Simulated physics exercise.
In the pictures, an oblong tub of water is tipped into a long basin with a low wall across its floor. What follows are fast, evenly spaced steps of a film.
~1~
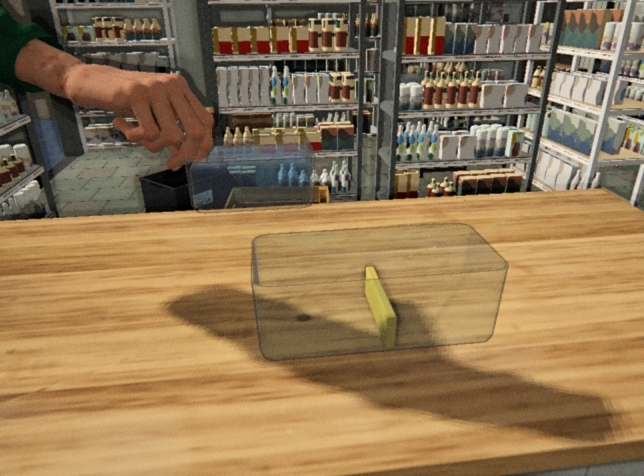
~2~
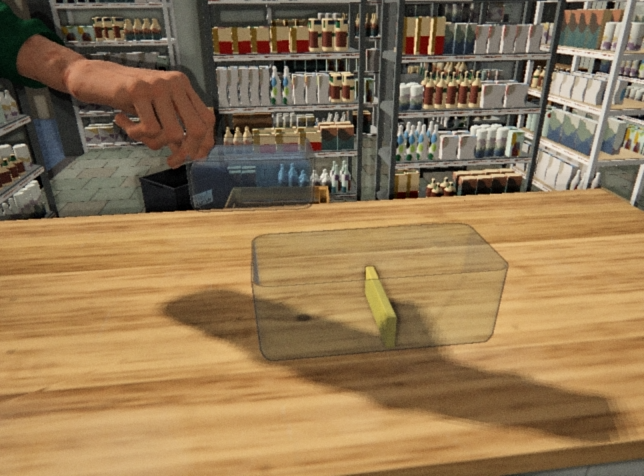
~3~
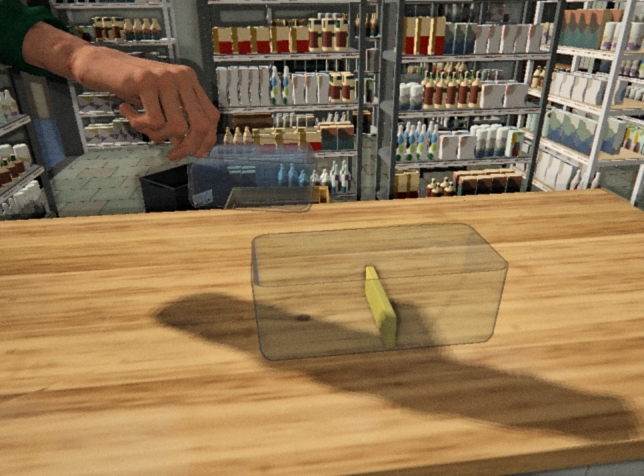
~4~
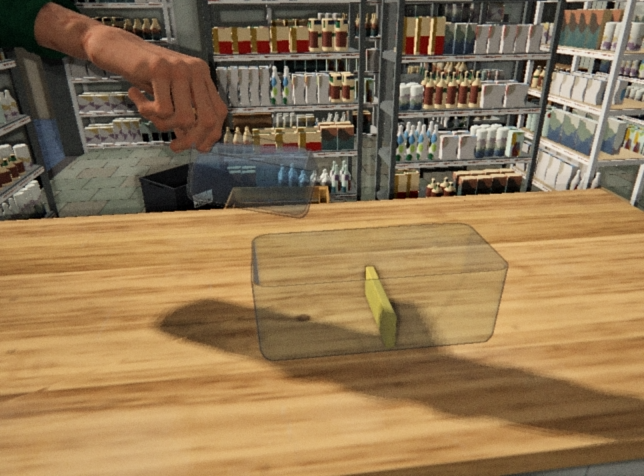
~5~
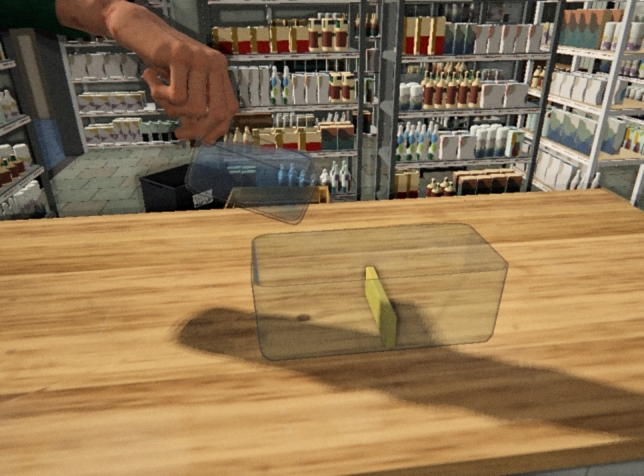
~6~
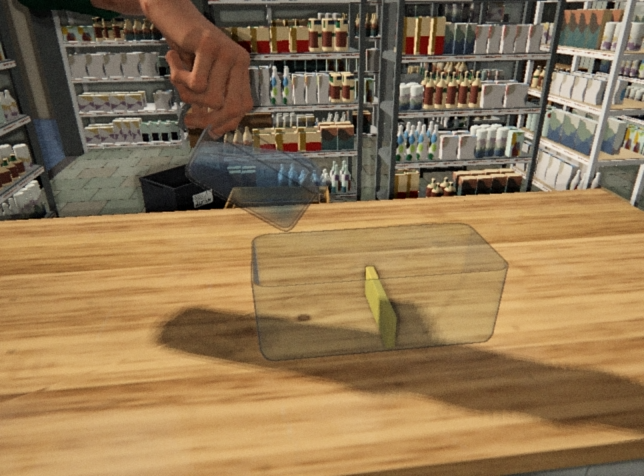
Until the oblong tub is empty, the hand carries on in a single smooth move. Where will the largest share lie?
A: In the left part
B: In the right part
A.
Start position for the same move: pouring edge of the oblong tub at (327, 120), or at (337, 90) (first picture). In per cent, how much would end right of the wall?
The first gives 30 %, the second 50 %.
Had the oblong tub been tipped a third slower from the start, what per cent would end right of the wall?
Somewhere near 5 percent.
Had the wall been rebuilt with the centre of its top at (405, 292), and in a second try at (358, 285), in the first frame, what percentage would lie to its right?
Case 1: 10 %; case 2: 30 %.
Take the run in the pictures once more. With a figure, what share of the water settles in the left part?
Share approx. 85 %.
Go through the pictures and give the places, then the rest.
It leans 0°; its right rim is at (310, 147); the water meets the walls at (194, 158) and (308, 152); the long basin's rim runs from (253, 260) to (488, 245); the wall's top is at (380, 291), in the first picture.
It leans 2°; its right rim is at (311, 149); the water meets the walls at (194, 157) and (309, 153), in the second picture.
It leans 6°; its right rim is at (312, 153); the water meets the walls at (195, 155) and (310, 155), in the third picture.
It leans 14°; its right rim is at (314, 161); the water meets the walls at (196, 153) and (312, 157), in the fourth picture.
It leans 23°; its right rim is at (314, 171); the water meets the walls at (197, 152) and (312, 163); 3 per cent is over the edge, in the fifth picture.
It leans 35°; its right rim is at (313, 182); the water meets the walls at (193, 152) and (305, 167); 9 per cent is over the edge, in the sixth picture.
A moment on, the tilt is 100° and 10 per cent is still to pour, 58 is left of the wall and 0 right of it.
Next, the tilt is 109° and 1 per cent is still to pour, 87 is left of the wall and 3 right of it.
Then the tilt is 109° and 0 per cent is still to pour, 86 is left of the wall and 9 right of it.
Later the tilt is 109° and 0 per cent is still to pour, 87 is left of the wall and 9 right of it.
In the end 87 per cent lies left of the wall, 9 right of it and 4 outside.
